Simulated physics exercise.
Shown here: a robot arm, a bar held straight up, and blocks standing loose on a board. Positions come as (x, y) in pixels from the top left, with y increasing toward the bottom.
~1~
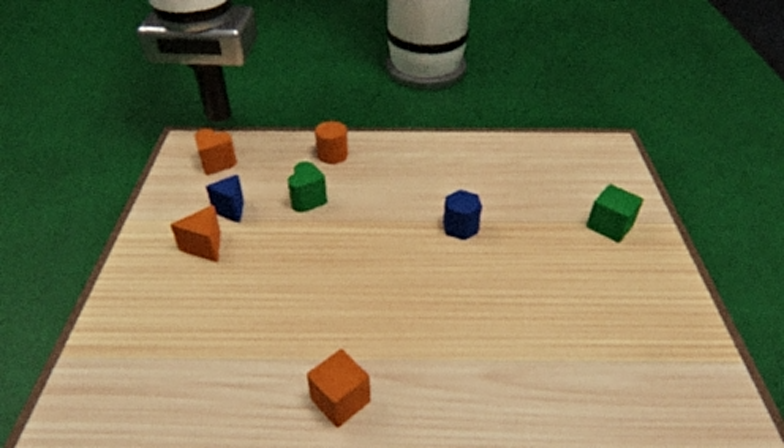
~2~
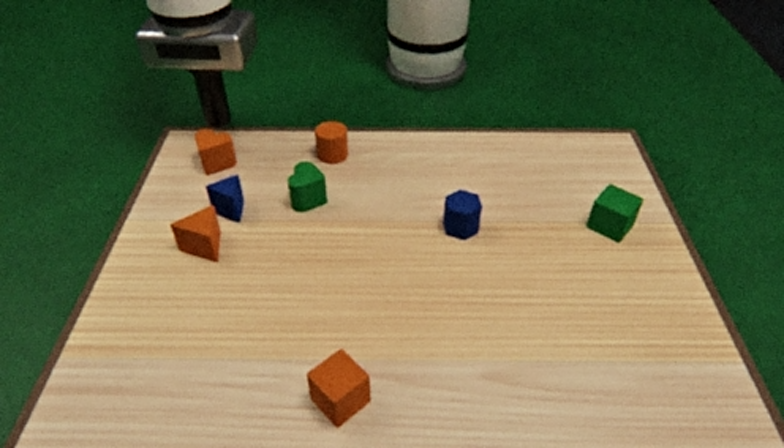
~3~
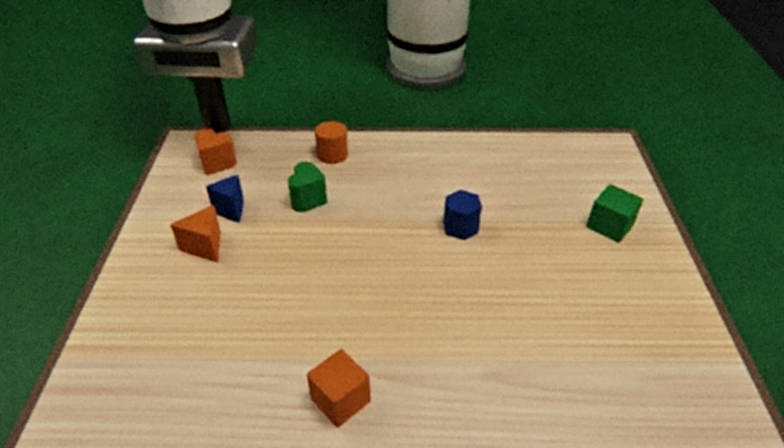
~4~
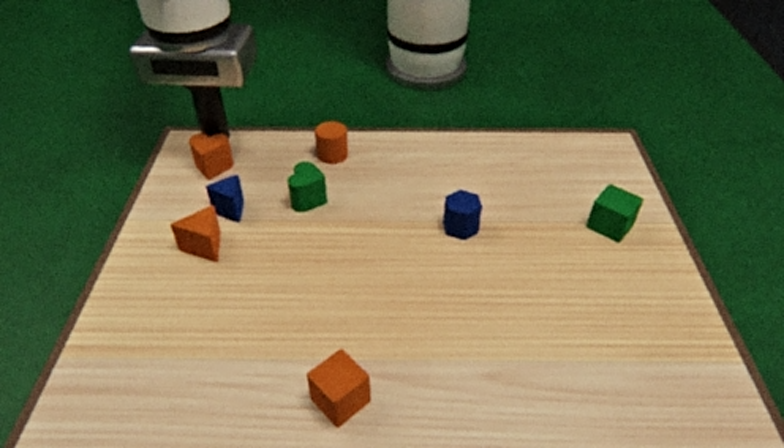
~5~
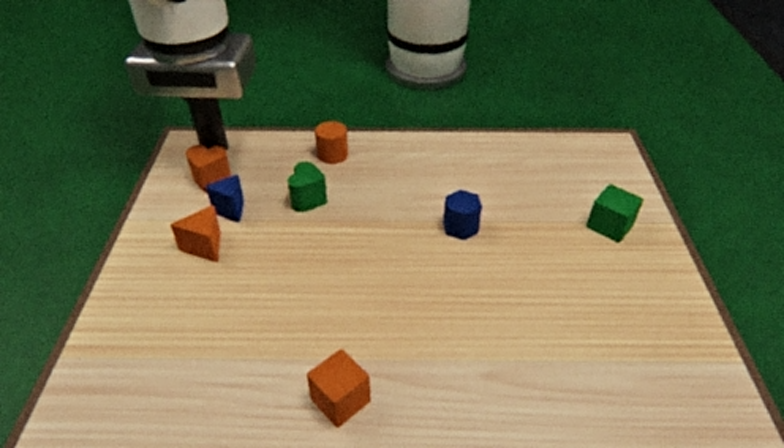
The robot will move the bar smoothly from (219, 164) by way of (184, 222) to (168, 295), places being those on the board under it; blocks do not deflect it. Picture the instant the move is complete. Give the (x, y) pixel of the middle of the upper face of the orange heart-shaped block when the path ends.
I expect it at (139, 293).
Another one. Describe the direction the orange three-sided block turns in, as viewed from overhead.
It ends up turned anticlockwise.
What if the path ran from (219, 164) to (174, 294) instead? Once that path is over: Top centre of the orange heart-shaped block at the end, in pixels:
It should be at about (148, 293).
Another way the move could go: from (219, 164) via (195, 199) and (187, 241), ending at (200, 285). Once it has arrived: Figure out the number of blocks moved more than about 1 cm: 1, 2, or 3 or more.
My answer is two.
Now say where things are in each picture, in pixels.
The first frame shows tip of the bar (219, 116), middles of tops, orange three-sided block (198, 221), orange heart-shaped block (211, 138), blue three-sided block (225, 185).
The second frame shows bar (219, 121), nothing pushed.
The third frame shows bar (218, 128), nothing pushed.
The fourth frame shows bar (217, 137), orange heart-shaped block (207, 142).
The fifth frame shows bar (215, 148), orange three-sided block (198, 221), orange heart-shaped block (204, 154), blue three-sided block (225, 185).
On the path given first. One third of the way, bar (192, 186); orange heart-shaped block (180, 194).
Two thirds of the way, bar (167, 229); orange three-sided block (195, 232), turned 45° anticlockwise; orange heart-shaped block (153, 240).
At the end, bar (162, 279); orange three-sided block (196, 232), turned 50° anticlockwise; orange heart-shaped block (139, 293); blue three-sided block unmoved.
